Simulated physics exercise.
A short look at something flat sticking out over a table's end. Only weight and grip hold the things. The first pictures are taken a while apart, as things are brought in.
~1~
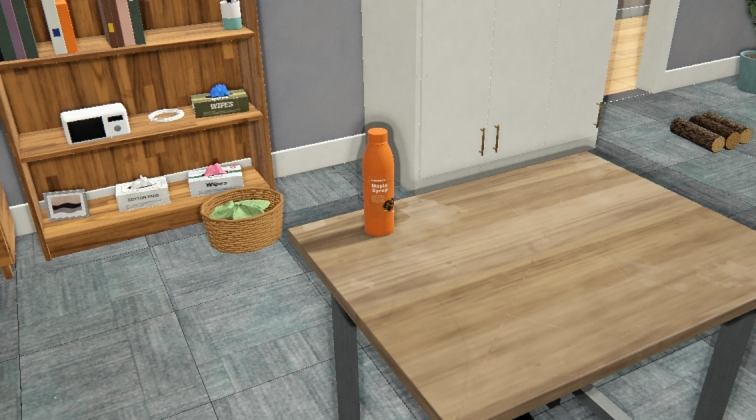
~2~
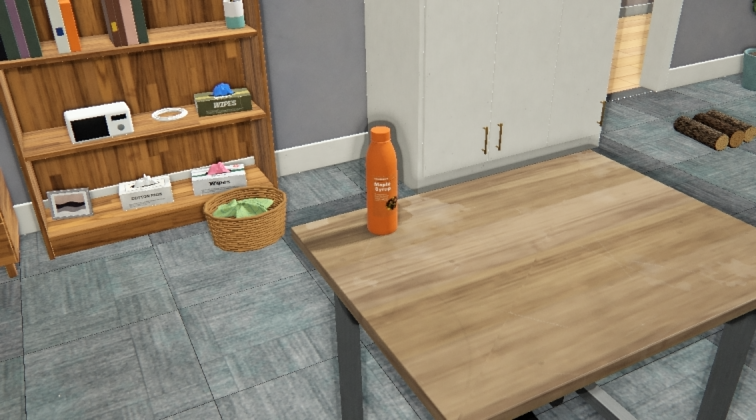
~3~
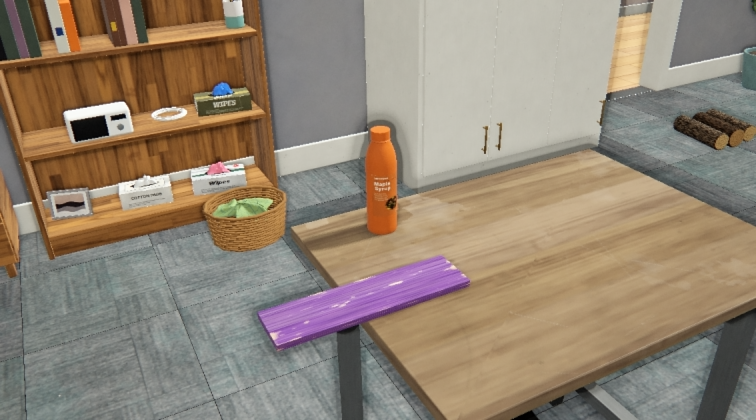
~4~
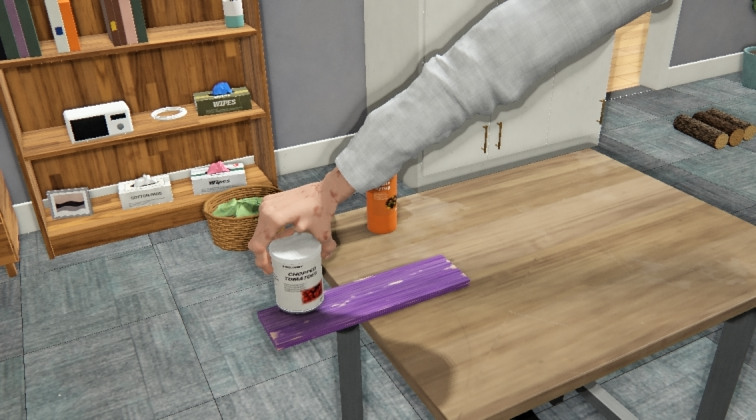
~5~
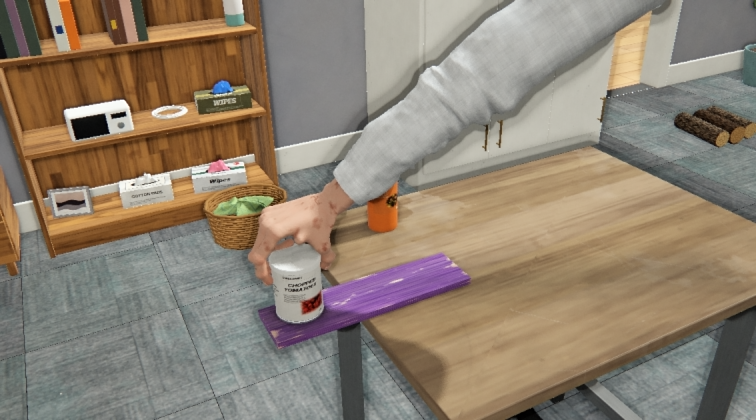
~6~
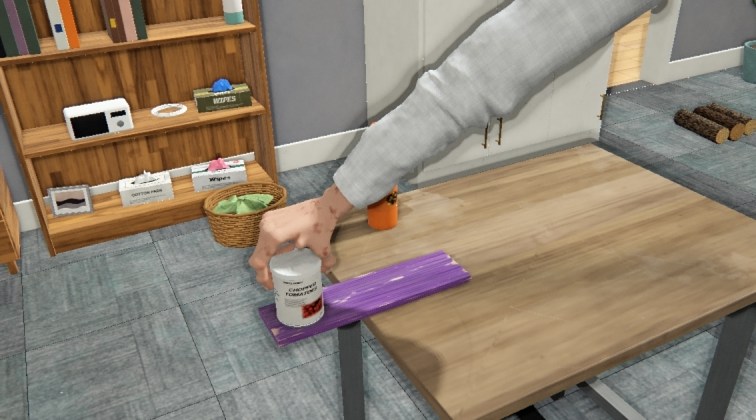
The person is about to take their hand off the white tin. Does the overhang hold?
The board comes down.
Then, 0.40 s later than the last frame, white tin now down on the floor or falling; purple board tilted by 61°.
Then, 0.60 s later than the last frame, purple board now down on the floor or falling.
Then, 0.70 s later than the last frame, things are still on the move.
Then, 0.90 s later than the last frame, as before.
When it is over, down on the floor or falling, purple board and white tin; orange bottle as before. The board tips off the edge.
